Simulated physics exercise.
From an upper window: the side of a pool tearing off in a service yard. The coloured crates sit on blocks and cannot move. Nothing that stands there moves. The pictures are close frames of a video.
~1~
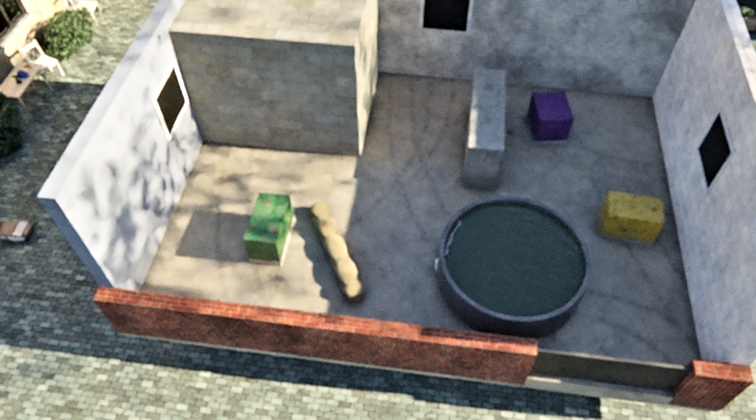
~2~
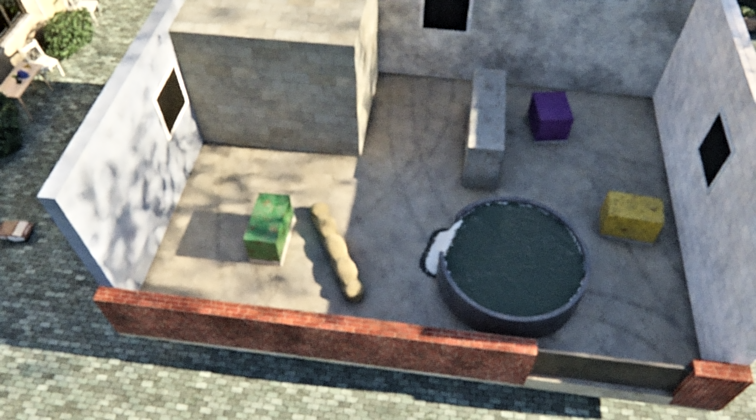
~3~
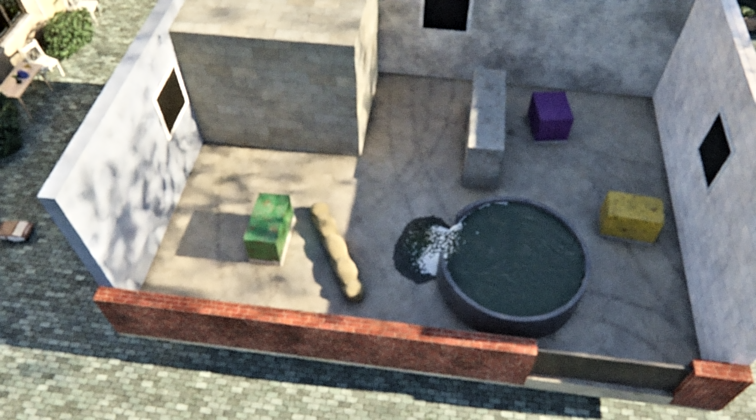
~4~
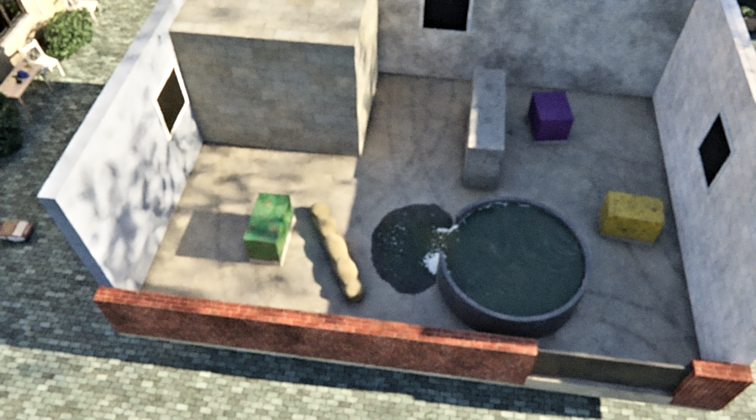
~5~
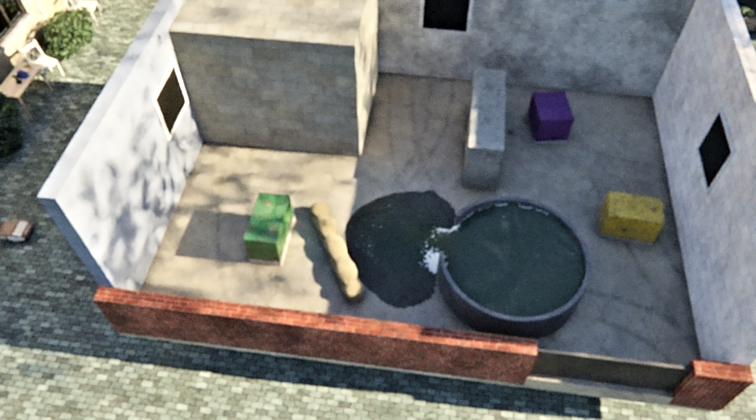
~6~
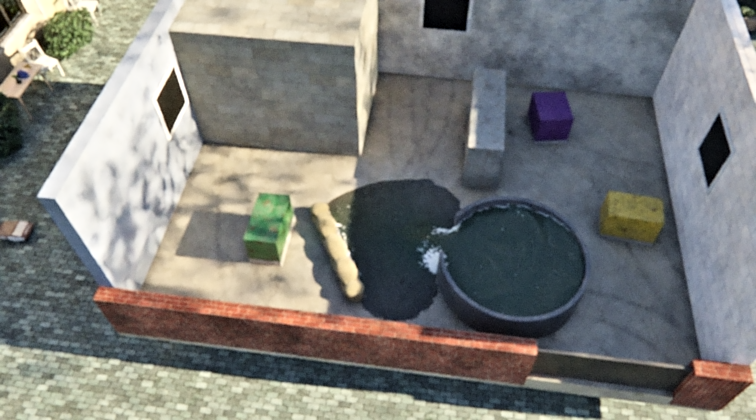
Water bursts from the left side of a round tank in a walled yard, foaming white at the gap. It spreads leftward over the paving as a widening dark pool, nearing a lumpy tan barrier, then reaches its right side, while the green, purple and yellow blocks stay still.
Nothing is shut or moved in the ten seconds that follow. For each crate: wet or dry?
One by one: The yellow crate stays dry; the green crate stays dry; the purple crate stays dry.
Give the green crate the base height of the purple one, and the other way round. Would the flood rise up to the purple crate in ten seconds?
In short: Purple crate is spared.
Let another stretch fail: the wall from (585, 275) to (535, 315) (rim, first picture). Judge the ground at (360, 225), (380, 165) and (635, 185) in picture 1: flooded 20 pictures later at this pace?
As listed: Dry, free of water, wet.
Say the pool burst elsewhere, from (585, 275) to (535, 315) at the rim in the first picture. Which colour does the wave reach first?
I say the yellow one.
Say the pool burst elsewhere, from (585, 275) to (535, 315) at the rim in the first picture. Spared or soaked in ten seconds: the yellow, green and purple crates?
My reading: The yellow one is topped; the green one is spared; the purple one ends up wet.
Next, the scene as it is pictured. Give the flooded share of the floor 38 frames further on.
About 65 per cent.
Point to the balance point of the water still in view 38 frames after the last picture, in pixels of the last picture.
Near (400, 233).
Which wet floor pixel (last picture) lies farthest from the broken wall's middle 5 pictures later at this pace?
Close to (271, 168).
A moment on, water covers 15 % of the floor; the yellow crate not reached, the green crate not reached, the purple crate not reached.
Next, water covers 25 % of the floor; the yellow crate not reached, the green crate not reached, the purple crate not reached.
Then, water covers 35 % of the floor; the yellow crate not reached, the green crate water round its plinth, the purple crate not reached.
Later, water covers 65 % of the floor; the yellow crate not reached, the green crate water round its plinth, the purple crate water round its plinth.
In the end, water covers 80 % of the floor; the yellow crate stayed above the water, the green crate stayed above the water, the purple crate stayed above the water.
